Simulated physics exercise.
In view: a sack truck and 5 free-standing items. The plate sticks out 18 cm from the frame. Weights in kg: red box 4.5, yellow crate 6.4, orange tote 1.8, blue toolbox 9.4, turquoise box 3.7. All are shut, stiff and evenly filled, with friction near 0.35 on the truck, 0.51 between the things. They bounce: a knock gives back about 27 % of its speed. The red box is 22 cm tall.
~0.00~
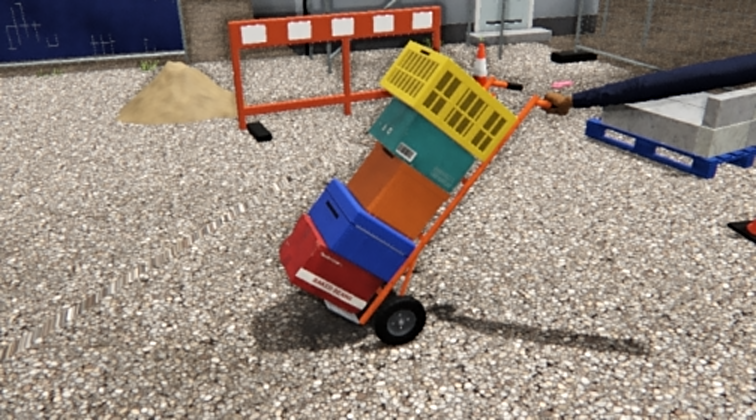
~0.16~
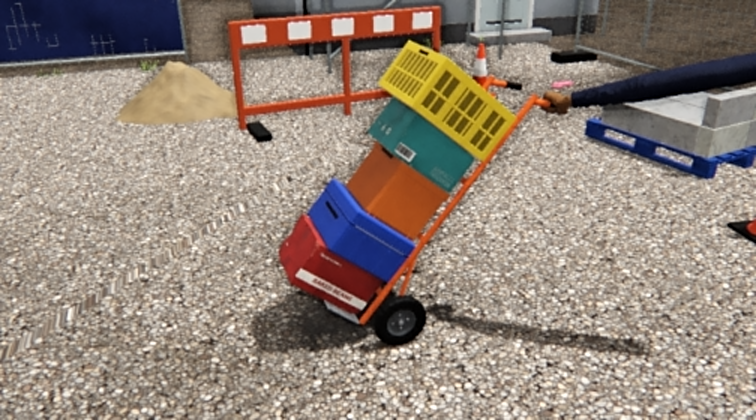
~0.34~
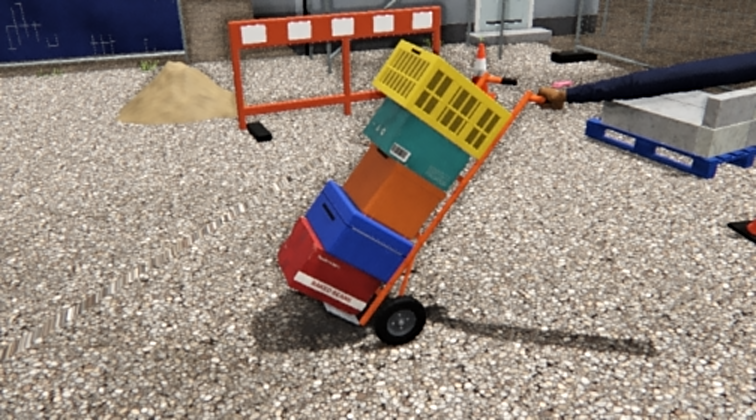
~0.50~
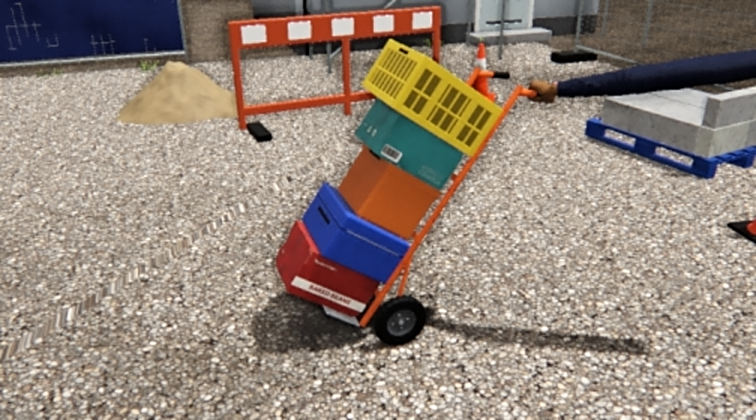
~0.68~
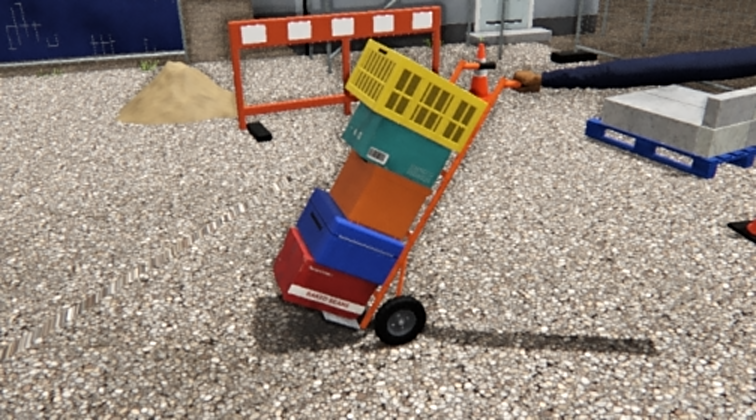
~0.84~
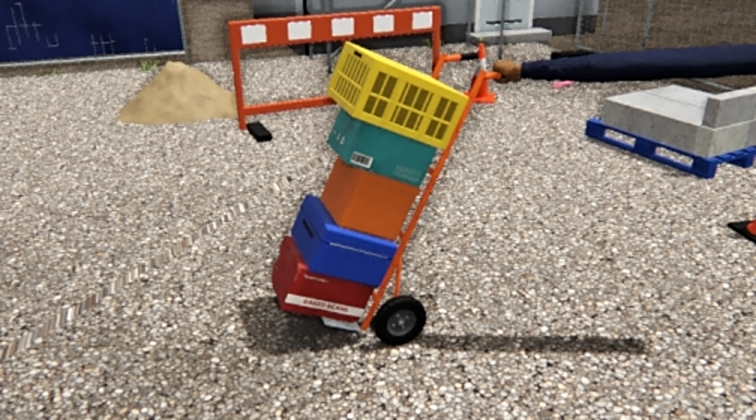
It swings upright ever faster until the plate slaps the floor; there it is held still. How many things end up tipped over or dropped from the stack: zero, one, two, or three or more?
Lost: At least three.
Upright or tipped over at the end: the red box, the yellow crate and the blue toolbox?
The red box is still upright; the yellow crate tips over; the blue toolbox keeps standing.
Around 1.54 s, truck upright; yellow crate tipped 14° against what carries it near (257, 126); red box tipped 3° against what carries it near (315, 307); turquoise box tipped 14° against what carries it.
Around 1.94 s, truck upright; yellow crate and turquoise box now dropped from the stack; orange tote tipped 68° against what carries it; blue toolbox shifted 2 cm.
Around 2.24 s, truck upright; orange tote now dropped from the stack; blue toolbox shifted 2 cm.
Finally (3.1 s), dropped from the stack, yellow crate, orange tote and turquoise box; the other 2 still in place (within 10 cm). Final places as that camera would see them, red box near (315, 306), yellow crate near (86, 331).
